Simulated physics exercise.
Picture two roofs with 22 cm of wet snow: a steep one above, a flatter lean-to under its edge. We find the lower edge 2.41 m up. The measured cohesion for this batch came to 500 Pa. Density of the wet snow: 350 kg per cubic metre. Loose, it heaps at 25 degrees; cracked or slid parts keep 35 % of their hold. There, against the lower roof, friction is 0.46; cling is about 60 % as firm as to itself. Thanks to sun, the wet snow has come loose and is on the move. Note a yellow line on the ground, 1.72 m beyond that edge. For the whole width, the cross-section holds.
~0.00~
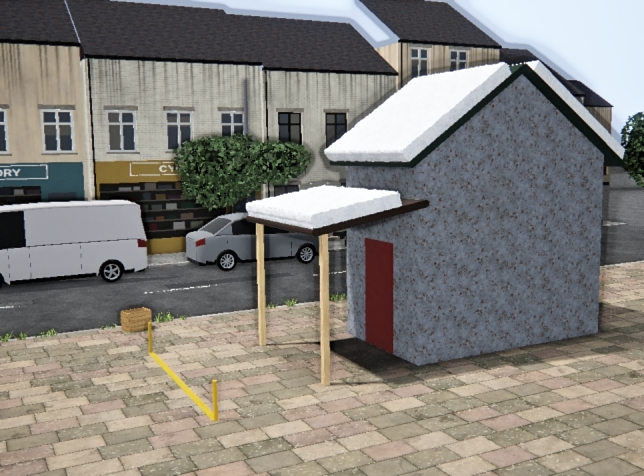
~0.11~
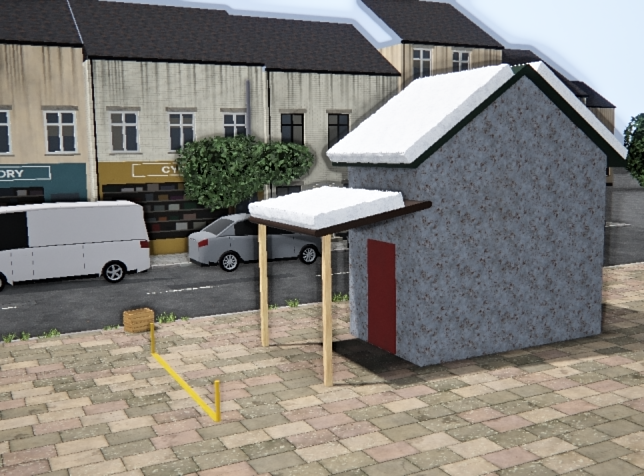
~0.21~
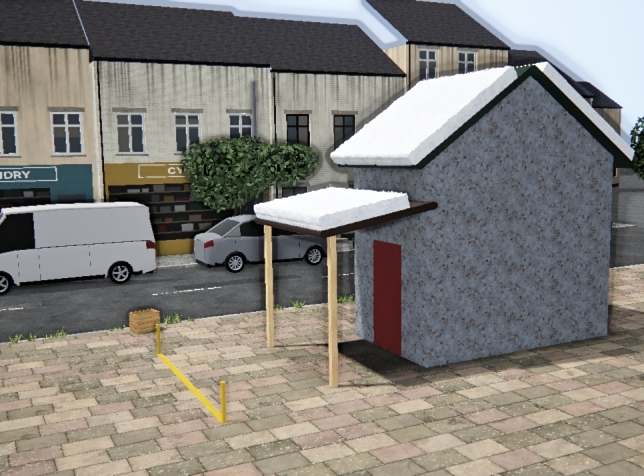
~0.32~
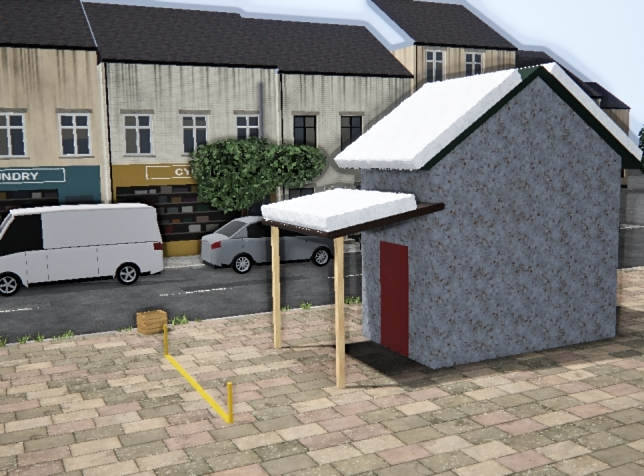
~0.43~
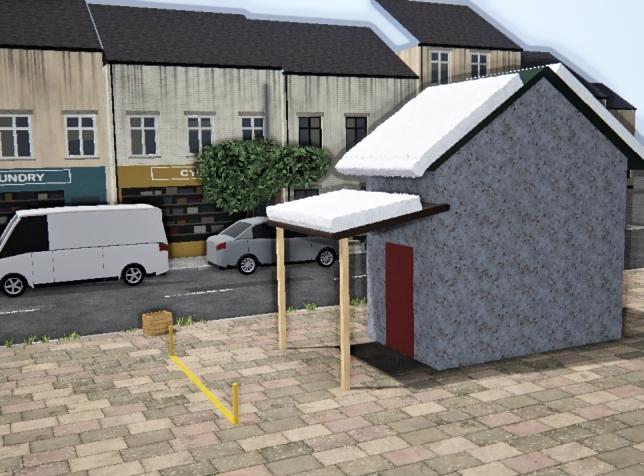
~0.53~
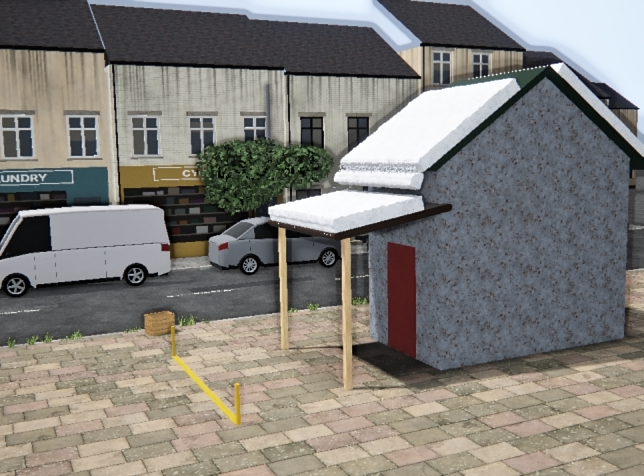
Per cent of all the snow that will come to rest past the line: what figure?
Near 0 %.
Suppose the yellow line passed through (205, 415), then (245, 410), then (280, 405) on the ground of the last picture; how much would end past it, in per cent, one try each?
One by one: 0 in a hundred, 0 in a hundred, 4 in a hundred.
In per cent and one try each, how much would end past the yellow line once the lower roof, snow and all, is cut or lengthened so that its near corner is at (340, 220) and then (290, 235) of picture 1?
The first try gives 1 percent and the second gives 0 percent.
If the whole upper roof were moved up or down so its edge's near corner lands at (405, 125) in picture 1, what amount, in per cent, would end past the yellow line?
That would come to around 20 %.
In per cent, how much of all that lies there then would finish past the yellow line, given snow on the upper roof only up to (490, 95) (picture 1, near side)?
0 %.
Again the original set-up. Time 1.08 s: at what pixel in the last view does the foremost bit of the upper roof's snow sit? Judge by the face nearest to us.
About (370, 203).
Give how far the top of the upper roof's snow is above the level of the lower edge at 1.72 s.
It sits some 0.8 m above the lower edge at that time.
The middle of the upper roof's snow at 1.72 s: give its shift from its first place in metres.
Straight-line shift: Roughly 2.2 m.
By 1.08 s, none is below the lower edge and 0 % is past the line.
By 1.72 s, none is below the lower edge and 0 % is past the line.
By 2.36 s, 14 % is below the lower edge and 0 % is past the line.
By 3.00 s, 17 % is below the lower edge and 0 % is past the line.
By 4.30 s, at the end, 21 % is below the lower edge and 0 % is past the line.
